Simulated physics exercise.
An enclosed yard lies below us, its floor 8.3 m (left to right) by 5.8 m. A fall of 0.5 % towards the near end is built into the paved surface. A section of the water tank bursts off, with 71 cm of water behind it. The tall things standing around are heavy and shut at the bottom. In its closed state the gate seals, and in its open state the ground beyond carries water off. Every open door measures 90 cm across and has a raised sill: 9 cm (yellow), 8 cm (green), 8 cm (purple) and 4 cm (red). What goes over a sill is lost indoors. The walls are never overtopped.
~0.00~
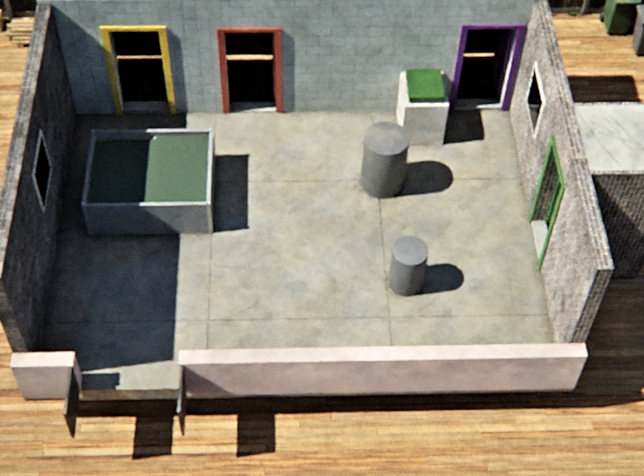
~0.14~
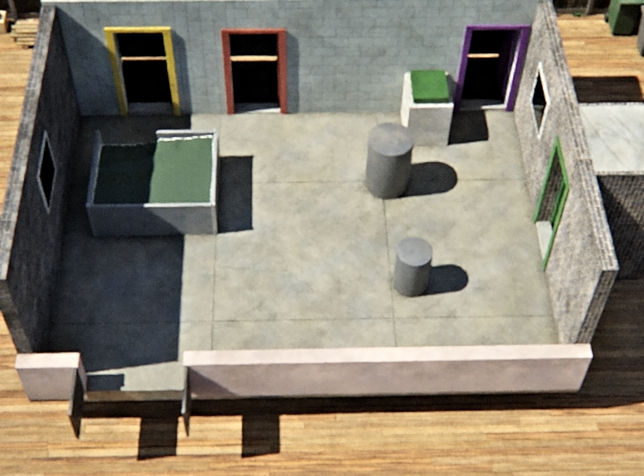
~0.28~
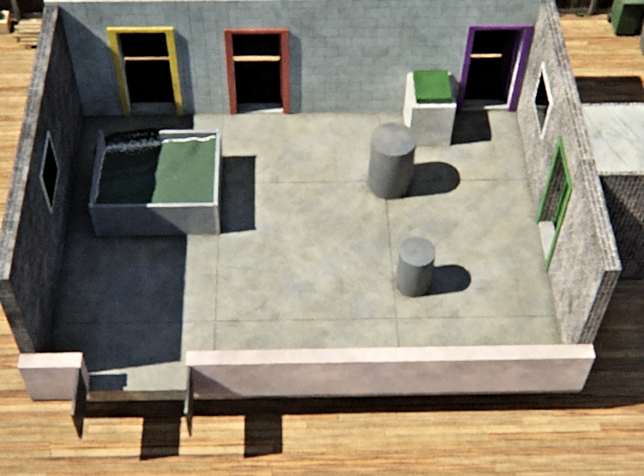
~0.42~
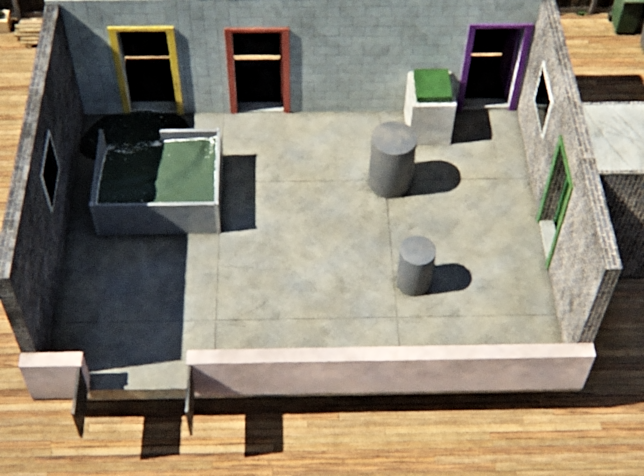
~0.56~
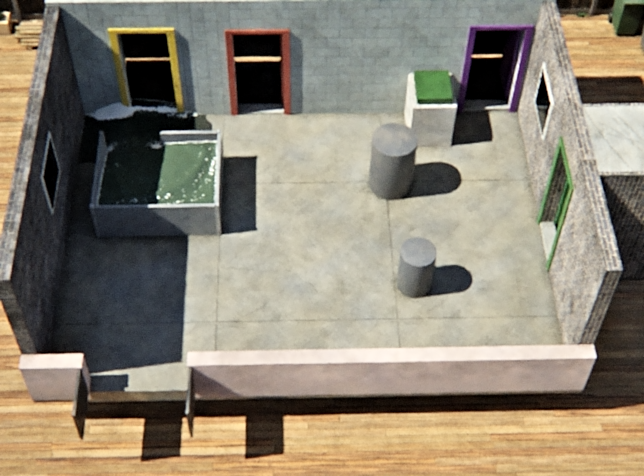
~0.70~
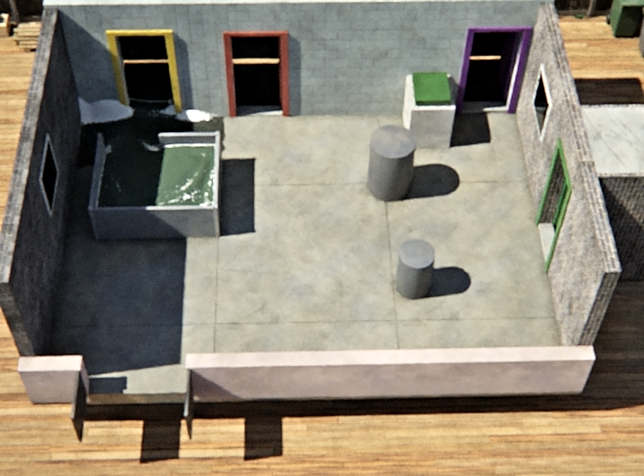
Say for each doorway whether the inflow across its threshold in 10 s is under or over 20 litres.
In the end at the yellow door the amount will overshoot the limit, at the green door the amount will not overshoot the limit, at the purple door the amount will not overshoot the limit, at the red door the amount will not overshoot the limit.
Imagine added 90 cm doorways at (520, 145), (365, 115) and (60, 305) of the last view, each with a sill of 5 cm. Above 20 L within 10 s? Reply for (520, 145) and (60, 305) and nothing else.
So the first one doesn't reach it, while the second one doesn't reach it.
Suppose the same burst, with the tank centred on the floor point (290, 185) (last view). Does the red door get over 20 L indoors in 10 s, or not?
So the red door tops the limit.
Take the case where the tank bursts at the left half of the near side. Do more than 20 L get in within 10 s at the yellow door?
Measured against that limit, the yellow door stays within it.
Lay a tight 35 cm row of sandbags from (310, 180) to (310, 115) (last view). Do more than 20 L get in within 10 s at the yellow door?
Well, at yellow the limit is broken.
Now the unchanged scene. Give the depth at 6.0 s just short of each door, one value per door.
You'd get yellow at 15 cm, green at 0 cm, purple at 0 cm, and red at 4 cm.
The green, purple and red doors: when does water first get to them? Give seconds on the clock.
Door times: Green 6.5 s / purple 8.5 s / red 1.0 s.
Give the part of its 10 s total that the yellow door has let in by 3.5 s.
Share: ~ 80 %.
After 1.4 s water covers 10 % of the floor and is deepest (55 cm) near (84, 119); yellow door 32 cm at the sill, 192 L in, green door not reached, purple door not reached, red door 4 cm at the sill, 0 L in.
After 2.2 s water covers 15 % of the floor and is deepest (39 cm) near (83, 126); yellow door 33 cm at the sill, 376 L in, green door not reached, purple door not reached, red door 4 cm at the sill, 0 L in.
After 3.5 s water covers 30 % of the floor and is deepest (26 cm) near (92, 133); yellow door 25 cm at the sill, 542 L in, green door not reached, purple door not reached, red door 5 cm at the sill, 0 L in.
After 6.0 s water covers 50 % of the floor and is deepest (16 cm) near (91, 140); yellow door 15 cm at the sill, 660 L in, green door not reached, purple door not reached, red door 4 cm at the sill, 1 L in.
After 10.0 s water covers 75 % of the floor and is deepest (8 cm) near (137, 161); yellow door 7 cm at the sill, 682 L in, green door 3 cm at the sill, 0 L in, purple door 2 cm at the sill, 0 L in, red door 3 cm at the sill, 1 L in.
